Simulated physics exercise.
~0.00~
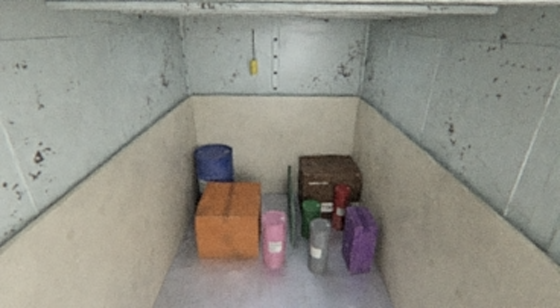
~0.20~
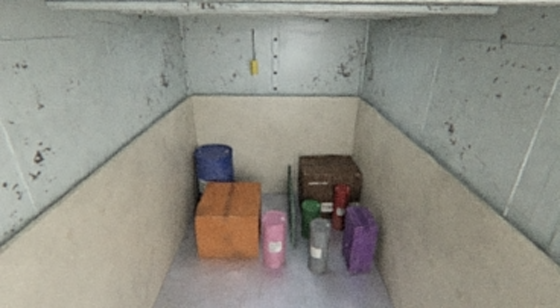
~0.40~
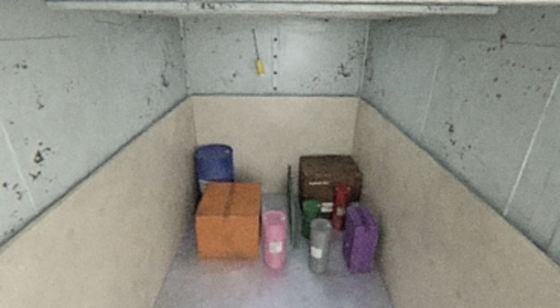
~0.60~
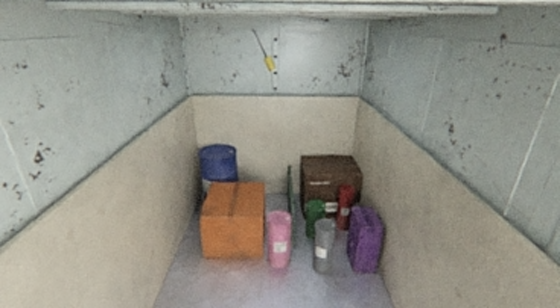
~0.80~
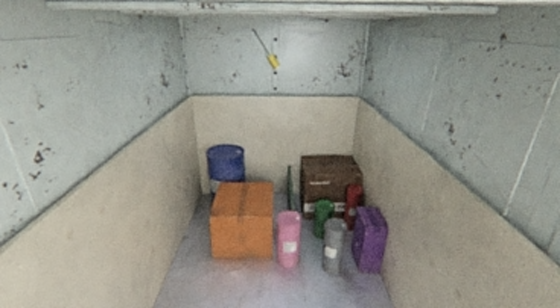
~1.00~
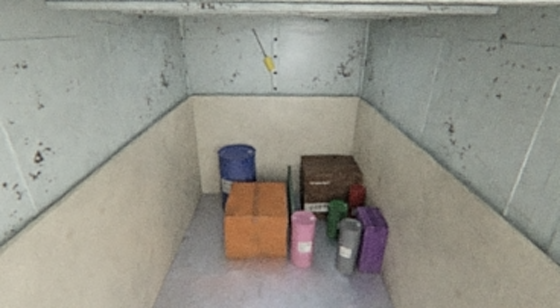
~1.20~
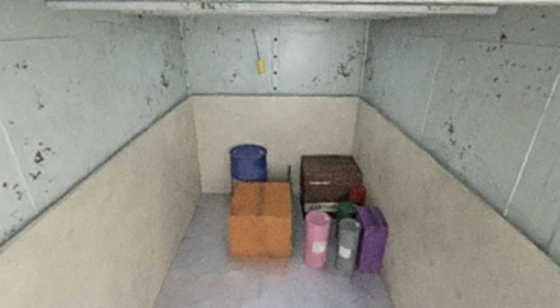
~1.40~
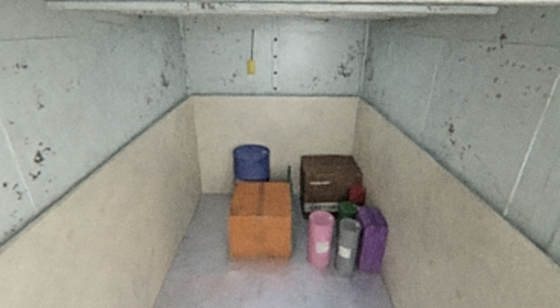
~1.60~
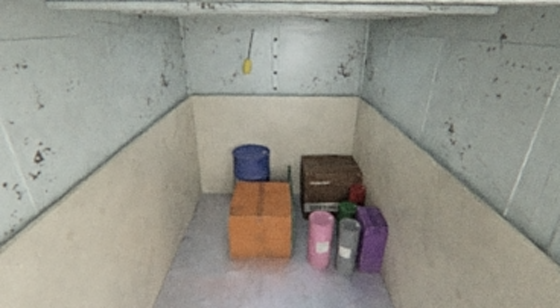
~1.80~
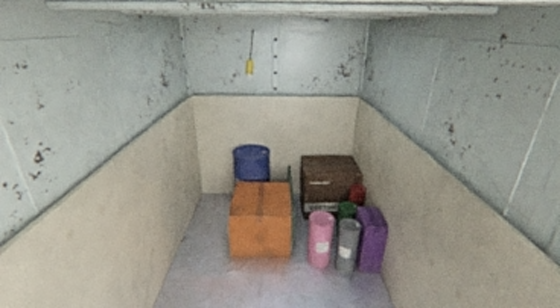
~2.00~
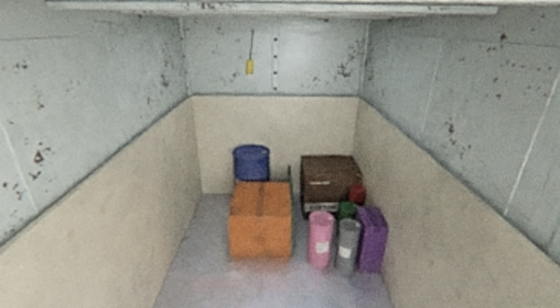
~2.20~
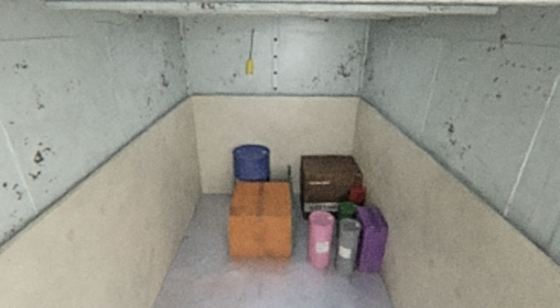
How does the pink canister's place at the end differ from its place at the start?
At the start the pink canister stands near the middle of the bay floor. At the end it stands farther to the right, close beside the grey canister.
